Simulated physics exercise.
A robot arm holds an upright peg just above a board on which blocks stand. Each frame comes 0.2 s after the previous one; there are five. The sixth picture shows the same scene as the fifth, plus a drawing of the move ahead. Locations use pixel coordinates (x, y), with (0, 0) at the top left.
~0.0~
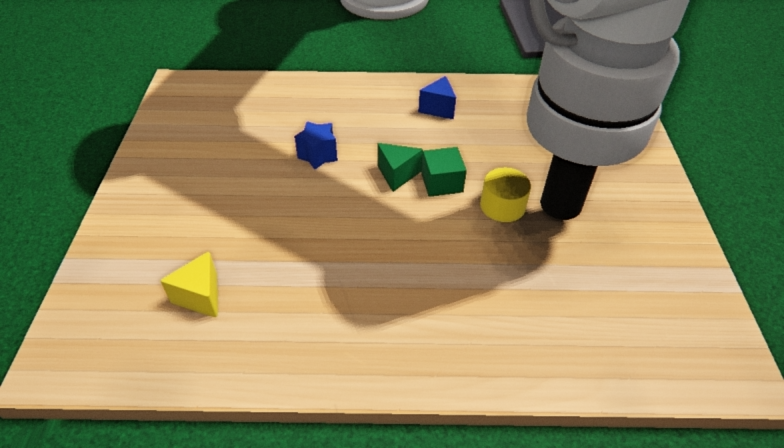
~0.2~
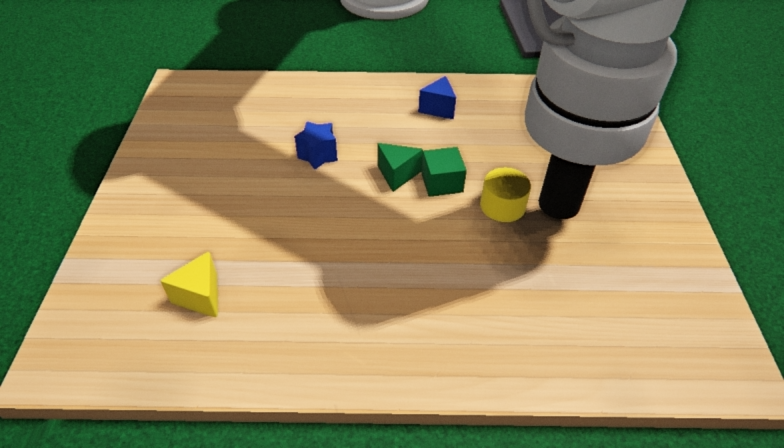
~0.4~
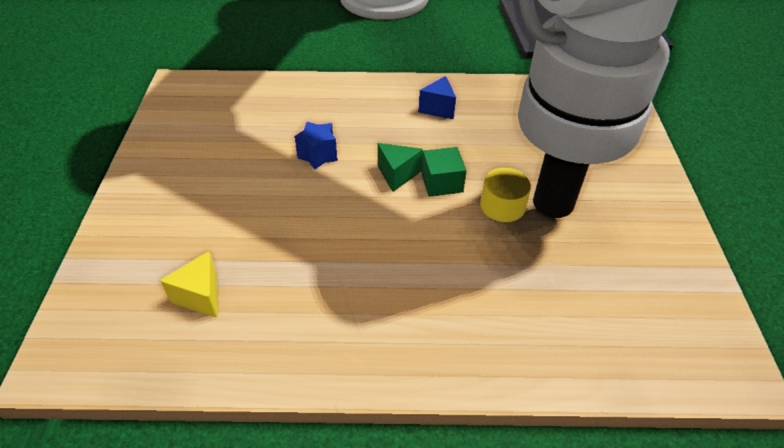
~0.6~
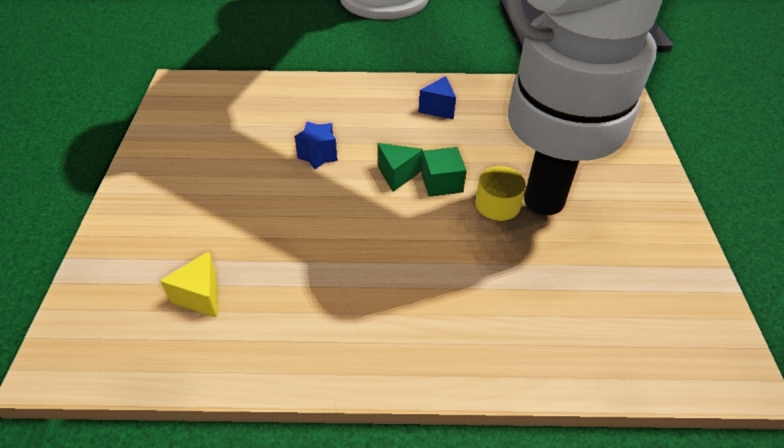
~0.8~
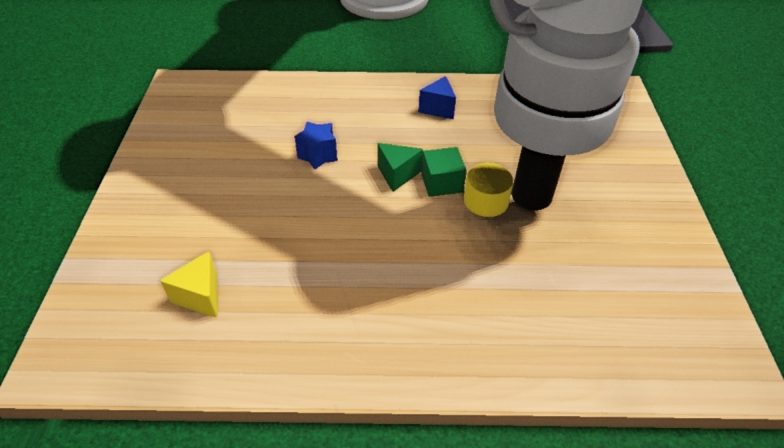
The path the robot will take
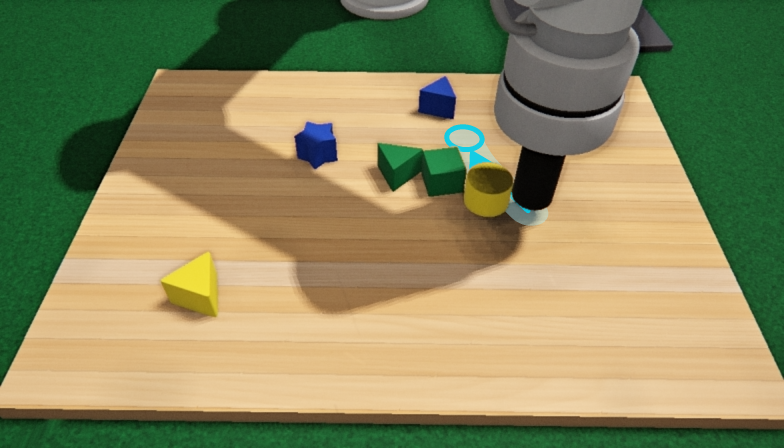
Robot arm moving its black peg left across a wooden board, nudging a yellow circular block toward a green square block.
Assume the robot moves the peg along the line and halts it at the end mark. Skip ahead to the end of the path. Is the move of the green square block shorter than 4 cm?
It seems so.
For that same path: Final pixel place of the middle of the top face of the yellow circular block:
The middle of its upper face will lie at (460, 168).
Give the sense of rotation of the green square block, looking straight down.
Rotates clockwise.
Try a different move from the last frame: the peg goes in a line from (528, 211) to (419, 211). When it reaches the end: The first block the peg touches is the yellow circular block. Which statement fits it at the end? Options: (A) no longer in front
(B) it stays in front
The one that fits is B, it stays in front.
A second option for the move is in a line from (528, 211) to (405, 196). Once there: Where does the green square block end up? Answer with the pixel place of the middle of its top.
I'd place it at (382, 147), taking the centre of its top.
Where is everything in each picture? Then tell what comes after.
In the first picture, peg's lower end at (561, 205); green triangular block at (398, 153); blue triangular block at (440, 87); green square block at (444, 160); yellow circular block at (508, 183).
In the second picture, peg at (559, 205); blocks still.
In the third picture, peg at (553, 204); blocks still.
In the fourth picture, peg at (544, 201); yellow circular block at (503, 181).
In the fifth picture, peg at (532, 196); green triangular block at (398, 153); blue triangular block at (440, 87); green square block at (444, 160); yellow circular block at (490, 178).
Drawn move, from (528, 211) over (489, 174) to (464, 138).
On the path given first. One third of the way, peg at (504, 171); green triangular block at (394, 150); green square block at (425, 160), turned 45° clockwise; yellow circular block at (465, 170).
Two thirds of the way, peg at (480, 147); green triangular block at (388, 149); green square block at (417, 159), turned 45° clockwise; yellow circular block at (460, 168).
At the end, peg at (466, 124); green triangular block at (388, 149); blue triangular block still; green square block at (417, 159), turned 45° clockwise; yellow circular block at (460, 168).
